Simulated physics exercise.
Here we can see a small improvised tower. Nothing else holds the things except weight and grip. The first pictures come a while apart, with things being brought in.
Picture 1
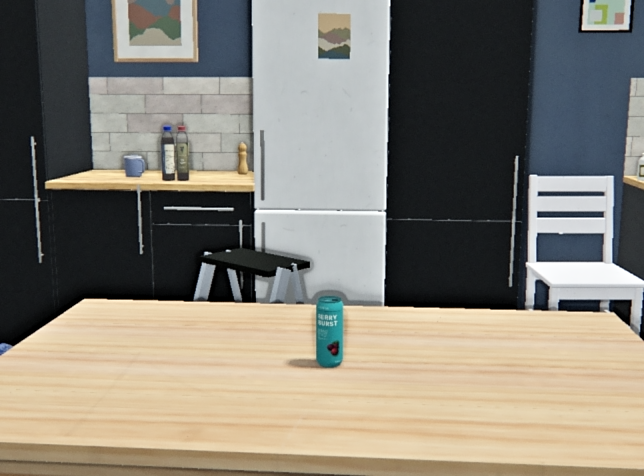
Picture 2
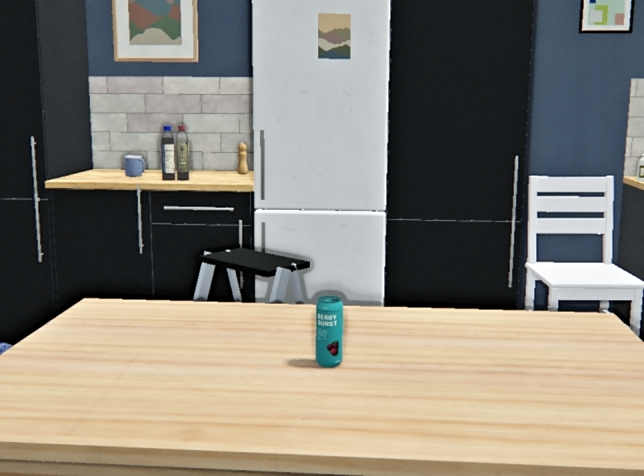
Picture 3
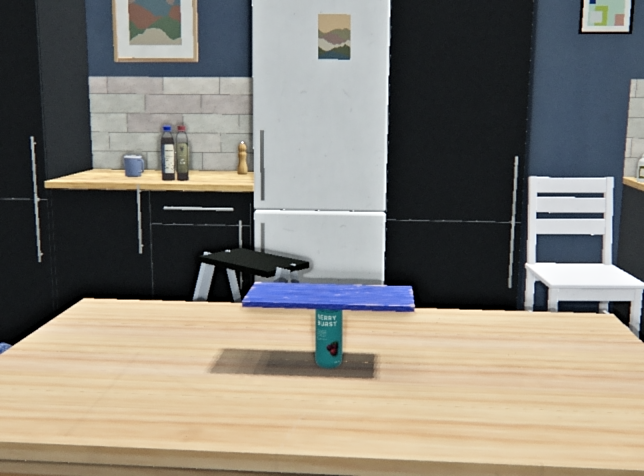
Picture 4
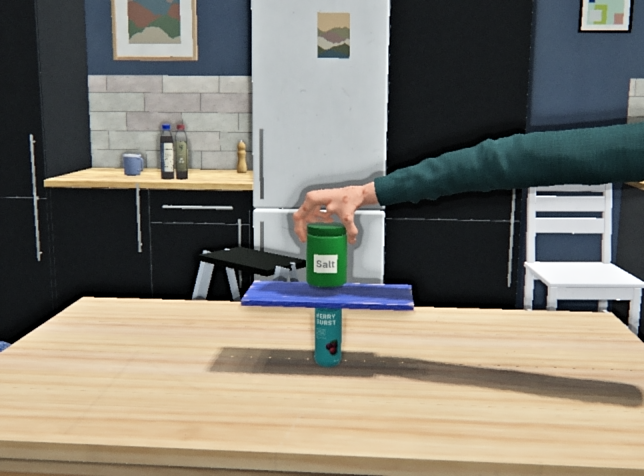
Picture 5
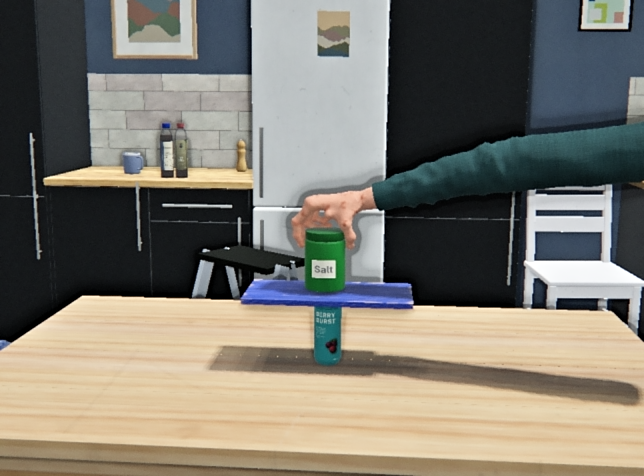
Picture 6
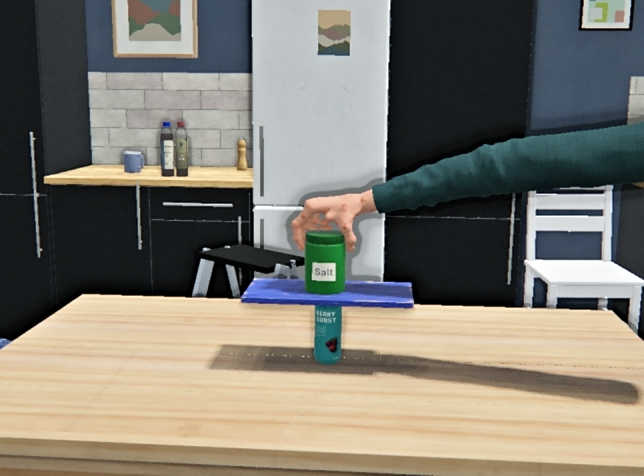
An arm in a dark green sleeve reaches in from the right over a pale wooden table, seen from a still, slightly raised view facing a kitchen with black cupboards, a white fridge and a white chair. A turquoise can stands alone at the table's centre, then a flat blue board appears on top of it. The hand lowers a green salt jar slightly onto the board and stays at its lid.
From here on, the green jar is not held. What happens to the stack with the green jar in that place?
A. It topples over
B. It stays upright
B, it stays upright.
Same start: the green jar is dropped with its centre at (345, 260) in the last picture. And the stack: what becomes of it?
After that, it remains intact.
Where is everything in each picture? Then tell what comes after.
In the first frame, the last thing is not in view yet; turquoise can (330, 332).
In the second frame, the last thing is not in view yet; turquoise can (329, 332).
In the third frame, the last thing is not in view yet; turquoise can (329, 333).
In the fourth frame, on its way; green jar (327, 254); turquoise can (328, 331).
In the fifth frame, on its way; green jar (325, 259); turquoise can (328, 330).
In the sixth frame, in place under the hand; green jar (325, 262); turquoise can (328, 329).
Then, 0.80 s after the last picture, nothing has stirred.
Then, 1.70 s after the last picture, green jar resting near (325, 262).
At rest, all 3 in place. Seen from the same camera at the end, green jar near (325, 262). The stack keeps its balance.
